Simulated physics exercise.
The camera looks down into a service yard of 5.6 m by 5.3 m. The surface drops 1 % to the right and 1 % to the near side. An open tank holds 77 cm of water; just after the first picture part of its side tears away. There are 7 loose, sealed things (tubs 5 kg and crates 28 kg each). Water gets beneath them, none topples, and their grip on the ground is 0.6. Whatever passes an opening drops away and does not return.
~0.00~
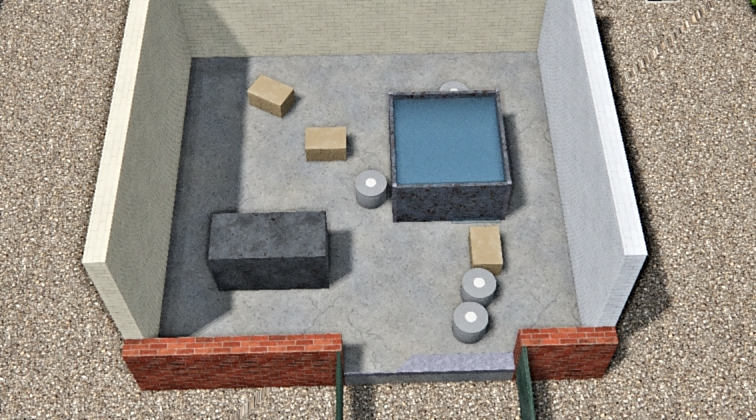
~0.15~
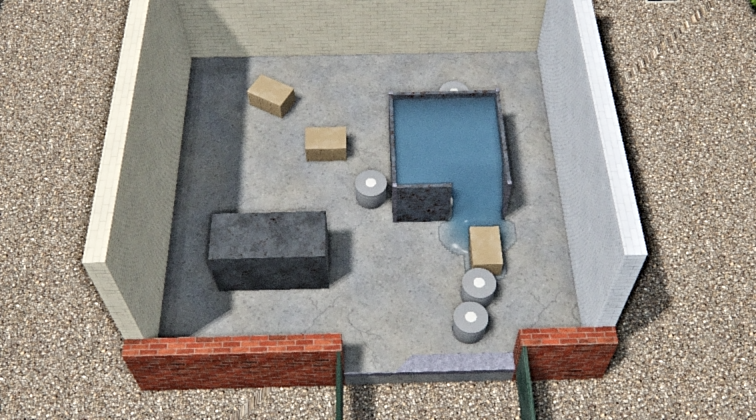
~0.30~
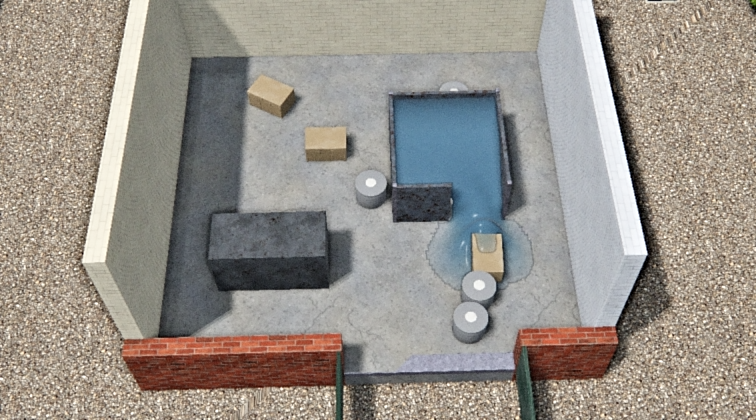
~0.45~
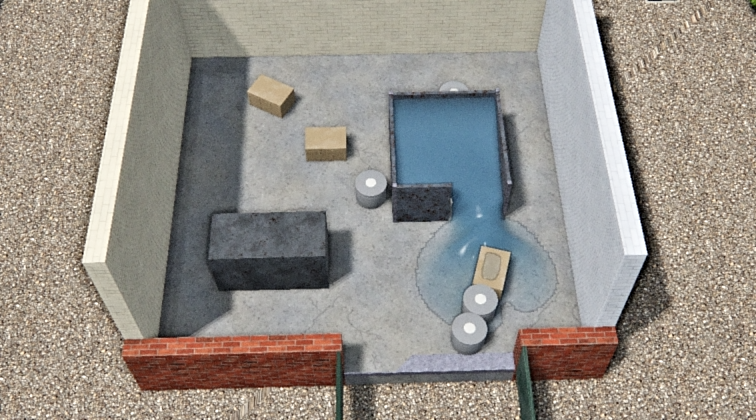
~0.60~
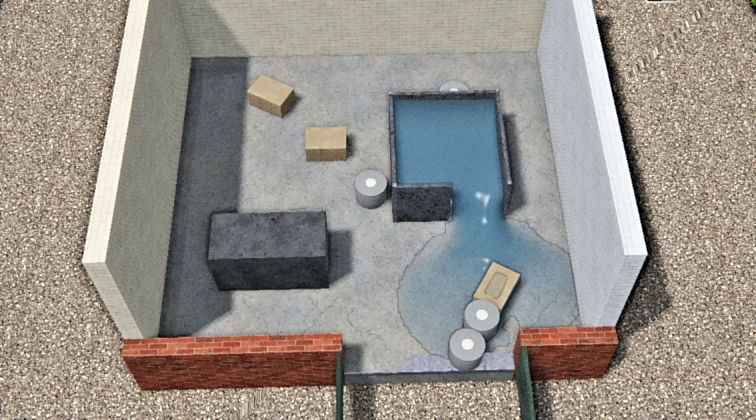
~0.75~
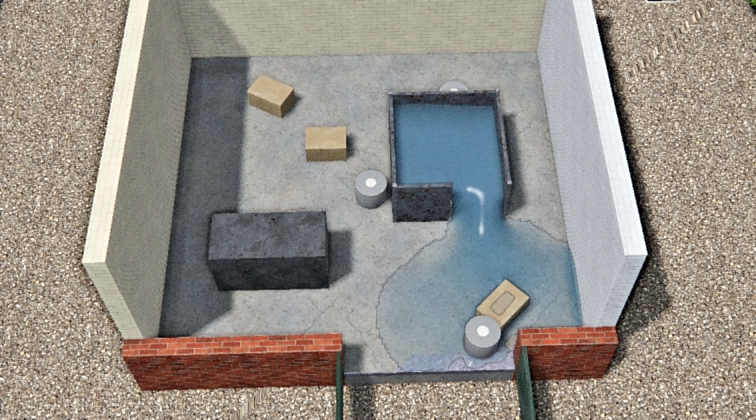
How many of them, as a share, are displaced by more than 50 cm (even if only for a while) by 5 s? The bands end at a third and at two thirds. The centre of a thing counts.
That comes to from one to two thirds.
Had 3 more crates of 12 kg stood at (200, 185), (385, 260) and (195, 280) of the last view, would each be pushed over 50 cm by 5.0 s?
In that order: Under, less, under.
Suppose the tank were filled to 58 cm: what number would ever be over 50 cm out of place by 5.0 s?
In that case 3 of them.
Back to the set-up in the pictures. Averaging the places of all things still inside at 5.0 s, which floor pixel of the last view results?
Near (356, 139).
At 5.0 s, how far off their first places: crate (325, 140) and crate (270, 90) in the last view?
In turn: 0 cm, 0 cm.
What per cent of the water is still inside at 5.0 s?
Some 56 per cent remains.
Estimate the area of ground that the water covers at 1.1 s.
Some 8.0 m2.
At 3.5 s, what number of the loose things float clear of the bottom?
I count 0.
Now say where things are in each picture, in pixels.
In the first picture, a crate at (486, 245), on the bottom; a tub at (479, 283), on the bottom; water covers 2.4 m2; 0 of 7 have shifted.
In the second picture, a crate at (486, 245), on the bottom; a tub at (479, 283) rests on the ground; water covers 2.9 m2; 0 of 7 have shifted.
In the third picture, a crate at (488, 252) rests on the ground, 12 cm from its start; a tub at (479, 285), on the bottom, 4 cm from its start; 3.6 m2 under water; 1 of 7 have shifted.
In the fourth picture, a crate at (492, 267) rests on the ground, 36 cm from its start; a tub at (480, 299) rests on the ground, 25 cm from its start; 4.6 m2 under water; 3 of 7 have shifted.
In the fifth picture, a crate at (497, 285) rests on the ground, 63 cm from its start; a tub at (482, 315), on the bottom, 49 cm from its start; 5.9 m2 under water; 3 of 7 have shifted.
In the sixth picture, a crate at (503, 303), on the bottom, 90 cm from its start; a tub at (483, 331) rests on the ground, 73 cm from its start; 7.0 m2 under water; 3 of 7 have shifted.
After 1.1 s 3 of 7 are over 50 cm from their spots; 0 afloat.
After 2.2 s 3 of 7 are over 50 cm from their spots; 0 afloat.
After 3.5 s 3 of 7 are over 50 cm from their spots; 0 afloat.
After 5.0 s 3 of 7 are over 50 cm from their spots, and 3 have been at some point; 0 afloat.
